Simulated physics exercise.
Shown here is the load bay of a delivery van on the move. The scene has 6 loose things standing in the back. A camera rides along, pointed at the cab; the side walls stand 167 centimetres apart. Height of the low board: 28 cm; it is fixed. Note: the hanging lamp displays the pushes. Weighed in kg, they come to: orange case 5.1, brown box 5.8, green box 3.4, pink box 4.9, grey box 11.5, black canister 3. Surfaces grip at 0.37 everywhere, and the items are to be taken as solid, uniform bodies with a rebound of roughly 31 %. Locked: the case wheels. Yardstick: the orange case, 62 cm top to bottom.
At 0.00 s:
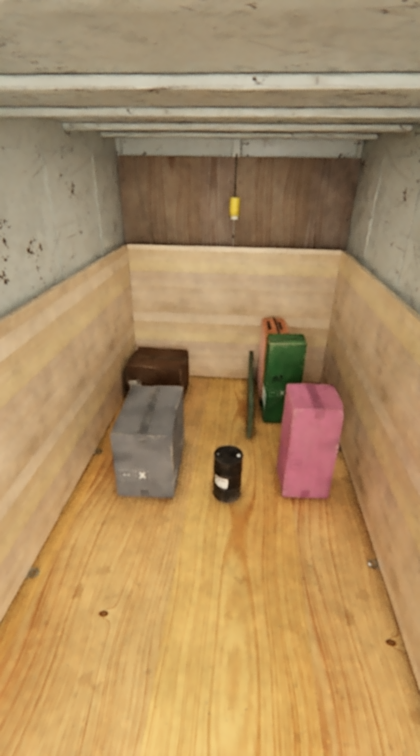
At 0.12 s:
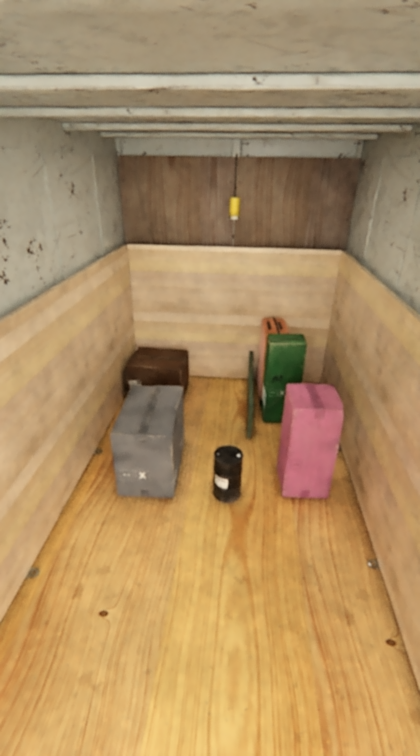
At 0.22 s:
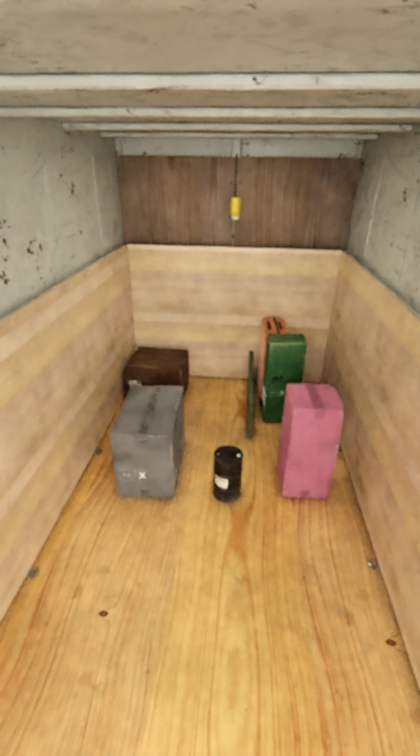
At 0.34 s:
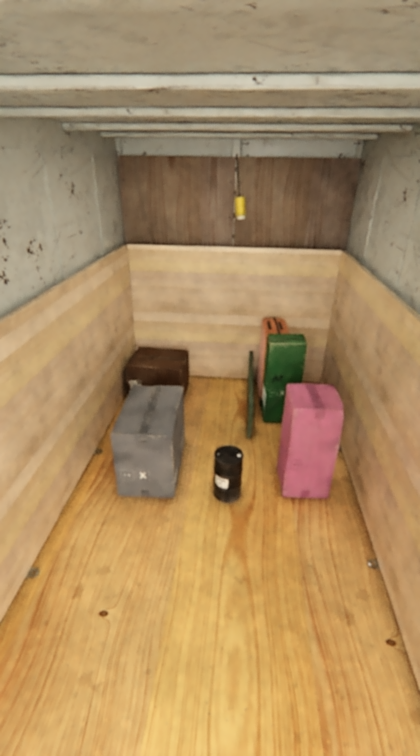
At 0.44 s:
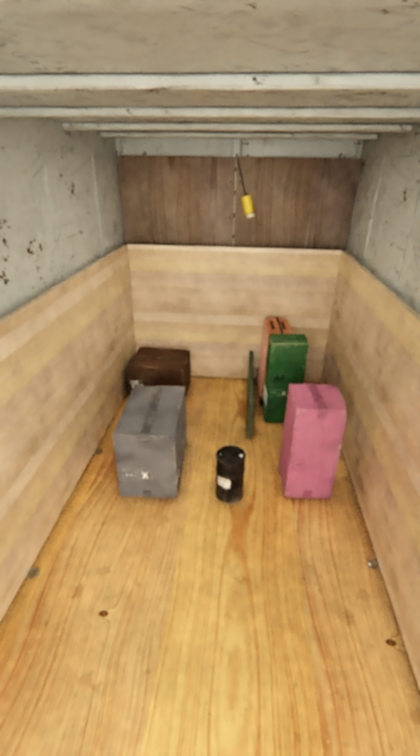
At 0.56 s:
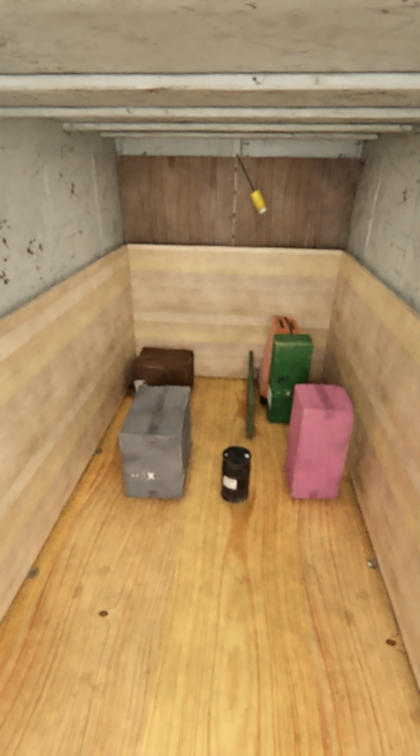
The clip shows a van's load bay with cases, boxes, a low board and a black canister; the hanging lamp swings to the right, then the boxes, the canister and the orange case shift slightly right across the wooden floor.
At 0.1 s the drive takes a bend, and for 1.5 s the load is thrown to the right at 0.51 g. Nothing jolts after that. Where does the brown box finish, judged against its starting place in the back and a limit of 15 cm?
It finishes outside the limit.
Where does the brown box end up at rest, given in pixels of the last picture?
At about (221, 378).
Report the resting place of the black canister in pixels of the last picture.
In the last picture it sits around (329, 495).
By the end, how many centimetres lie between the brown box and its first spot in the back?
It ends up around 52 cm from its start.
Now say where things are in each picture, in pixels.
Steady run; brown box (159, 375), in the first picture.
Push 0.04 g right; pink box (307, 441); grey box (152, 438), in the second picture.
Push 0.24 g right; black canister (228, 474), in the third picture.
Push 0.49 g right; green box (283, 380); pink box (307, 441), in the fourth picture.
Push 0.51 g right; grey box (155, 438), in the fifth picture.
Push 0.51 g right; brown box (164, 375) 4 cm from its spot, in the sixth picture.
By 0.76 s, push 0.51 g right; brown box 14 cm from its spot near (176, 376); orange case tilted 34°; pink box 16 cm from its spot.
By 1.06 s, push 0.51 g right; brown box 40 cm from its spot near (206, 377); orange case tilted 38°; black canister tilted 3°.
When it is over (2.2 s), lying over in the back, orange case; not toppled but over 15 cm from the start, brown box, green box, pink box, grey box and black canister. In the last view, brown box near (221, 378).
